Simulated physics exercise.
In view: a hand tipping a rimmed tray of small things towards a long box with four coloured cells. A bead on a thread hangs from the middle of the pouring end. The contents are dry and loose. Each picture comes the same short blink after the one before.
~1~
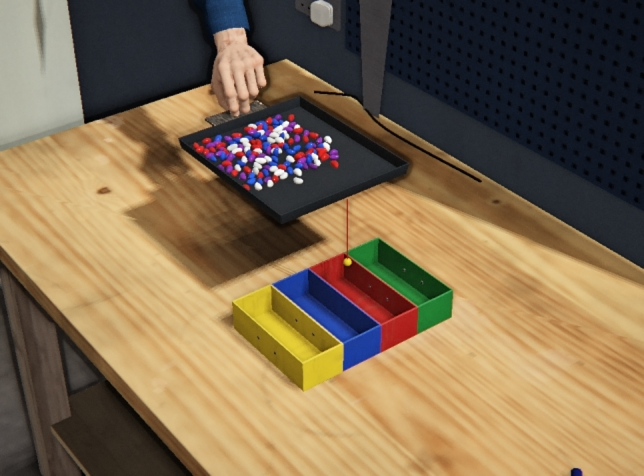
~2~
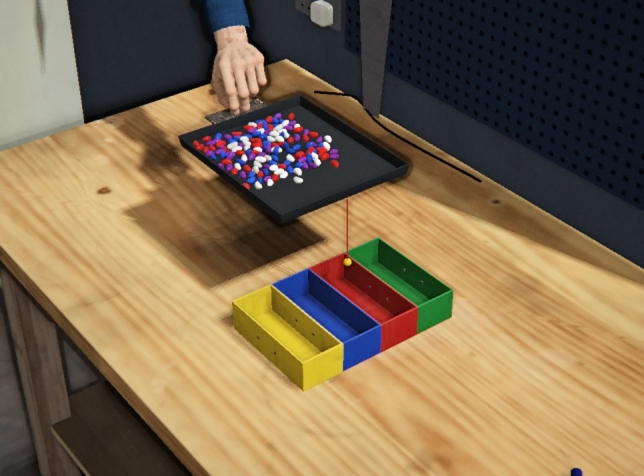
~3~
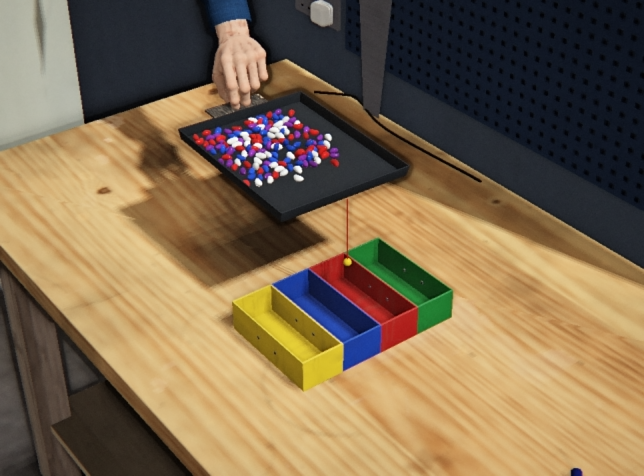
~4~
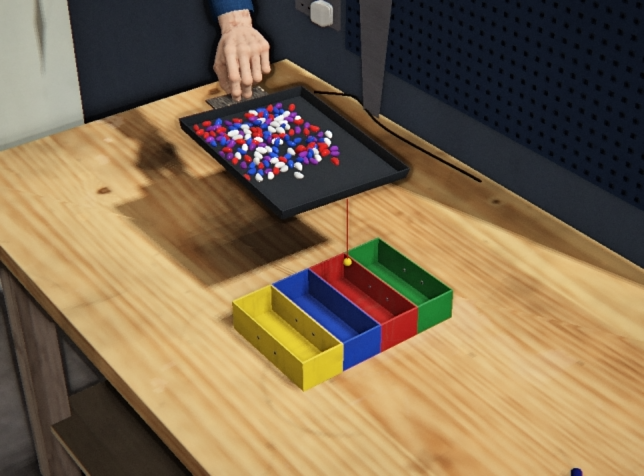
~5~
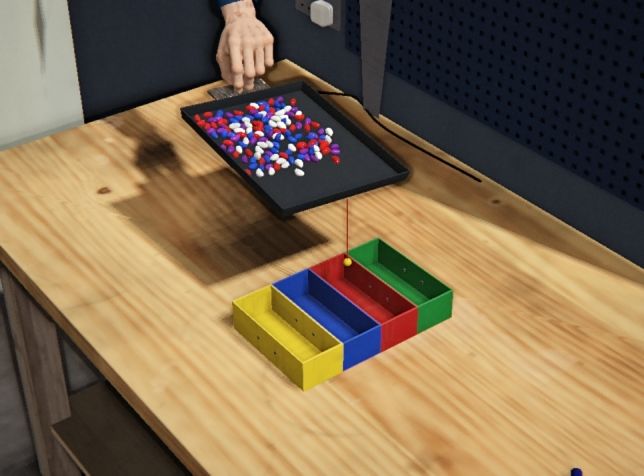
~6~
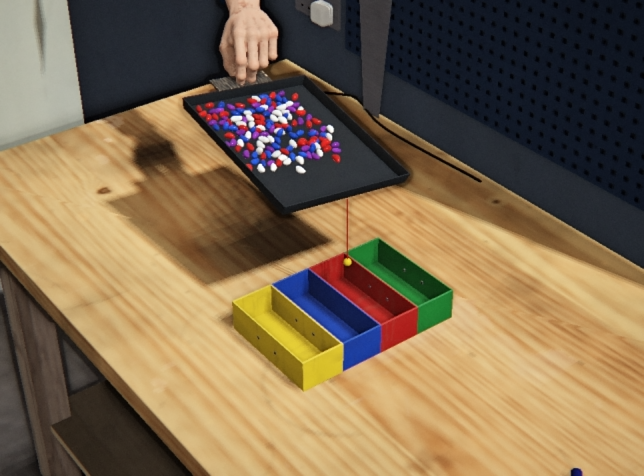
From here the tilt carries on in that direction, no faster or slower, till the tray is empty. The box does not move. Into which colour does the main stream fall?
Most goes to the green cell.
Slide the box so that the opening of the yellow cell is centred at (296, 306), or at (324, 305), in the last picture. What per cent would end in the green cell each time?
First some 70, then 40 per cent.
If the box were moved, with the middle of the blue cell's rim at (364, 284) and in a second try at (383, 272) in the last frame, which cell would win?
At the first place the red cell, at the second that red cell.
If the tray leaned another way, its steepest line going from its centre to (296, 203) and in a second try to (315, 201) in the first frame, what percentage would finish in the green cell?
Roughly 0 per cent, and 0 per cent.
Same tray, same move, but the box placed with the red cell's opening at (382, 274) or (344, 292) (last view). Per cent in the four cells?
Roughly 90 per cent, and 20 per cent.
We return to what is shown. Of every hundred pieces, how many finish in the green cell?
Near 50 %.
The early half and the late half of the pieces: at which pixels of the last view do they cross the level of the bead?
First near (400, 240), later near (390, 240).
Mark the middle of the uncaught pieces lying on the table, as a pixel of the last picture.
At about (423, 264).
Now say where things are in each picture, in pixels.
In the first frame, corners of the pouring end (282, 213) and (406, 163), level; middle of the load (266, 149), jelly beans; bead on its thread (347, 262); yellow cell (323, 365); blue cell (362, 345); red cell (399, 327); green cell (435, 309).
In the second frame, corners of the pouring end (282, 213) and (406, 164), level; middle of the load (266, 148).
In the third frame, corners of the pouring end (282, 211) and (407, 165), tipped barely, lowest at the right corner; middle of the load (266, 144).
In the fourth frame, corners of the pouring end (283, 209) and (407, 168), tipped a little, lowest at the right corner; middle of the load (266, 138).
In the fifth frame, corners of the pouring end (284, 207) and (407, 170), tipped a little, lowest at the right corner; middle of the load (267, 132).
In the sixth frame, corners of the pouring end (285, 205) and (407, 173), tipped a little, lowest at the right corner; middle of the load (269, 127); yellow cell (323, 365); blue cell (362, 345); red cell (399, 327); green cell (435, 309).
Just after the last frame, tray tipped steeply; almost all on the tray; just a few in the red cell; just a few in the green cell; about a tenth falling or outside the box.
A moment on, tray tipped right over; the larger part on the tray; just a few in the green cell; just a few in the red cell; roughly a quarter falling or outside the box.
Further on, tray tipped past a quarter turn; roughly half in the green cell; just a few in the red cell; roughly half falling or outside the box.
When it is over, tray tipped past a quarter turn; roughly half in the green cell; just a few in the red cell; not one in the yellow cell; not one in the blue cell; roughly half outside the box.
